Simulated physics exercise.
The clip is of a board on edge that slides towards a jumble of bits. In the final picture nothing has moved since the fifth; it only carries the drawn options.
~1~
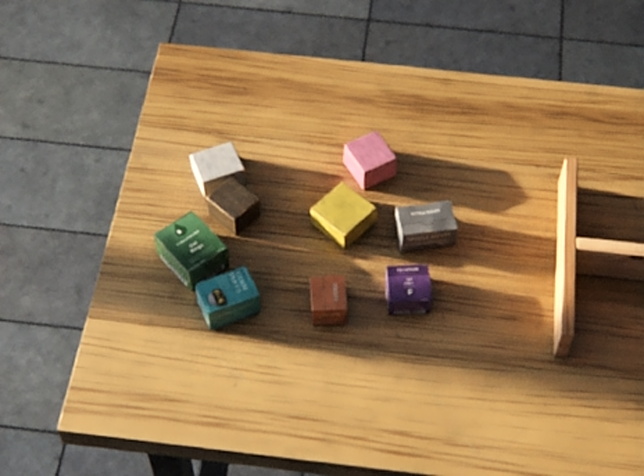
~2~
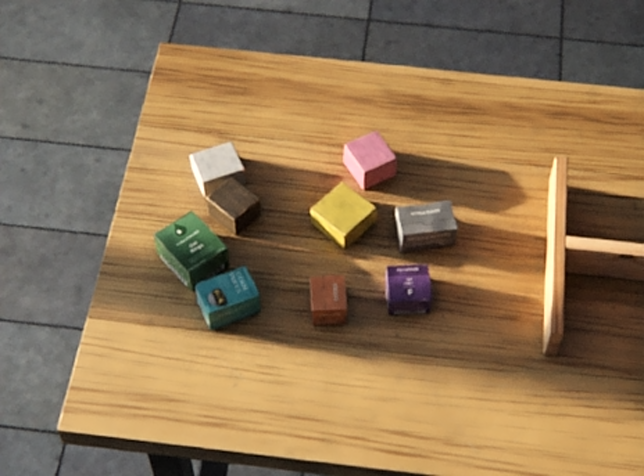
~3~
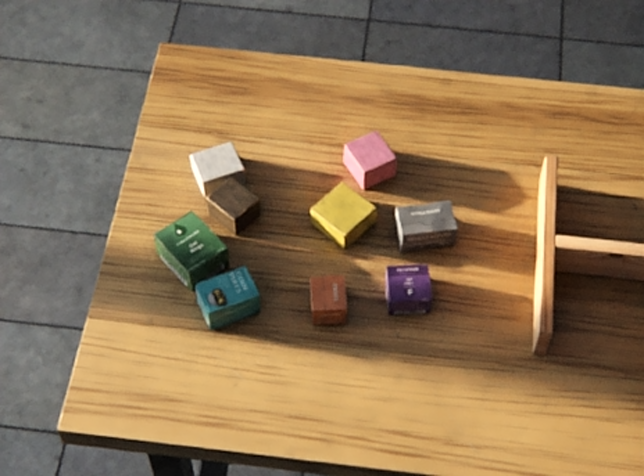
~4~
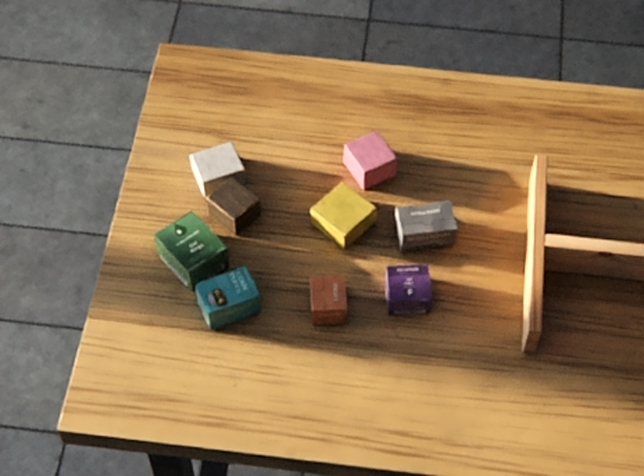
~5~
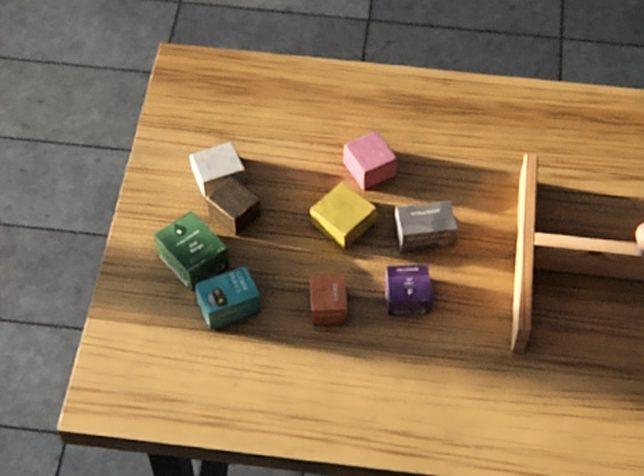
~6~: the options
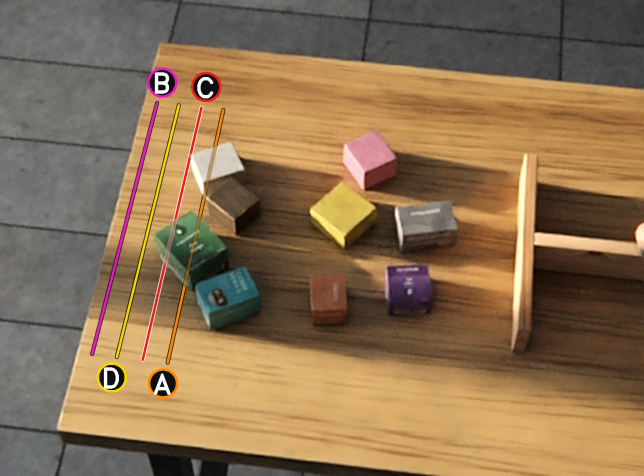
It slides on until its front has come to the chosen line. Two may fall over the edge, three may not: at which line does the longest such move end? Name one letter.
It can go as far as A.
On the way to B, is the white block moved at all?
By then, yes.
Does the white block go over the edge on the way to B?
Yes.
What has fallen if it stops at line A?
The black block.
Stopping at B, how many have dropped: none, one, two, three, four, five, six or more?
In all, six or more.
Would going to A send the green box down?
By then, no.
On the marked copy, A at (197, 228); B at (127, 220); C at (174, 225); D at (150, 223).
With A. Early on, board (409, 225); purple packet (374, 286); yellow block (314, 216).
Further on, board (290, 212); black block (165, 201); yellow block (209, 206).
At the end, board (200, 203); black block over the edge; yellow block (122, 197); one fallen.
As for the rest, B drops seven; C drops three; D drops three.
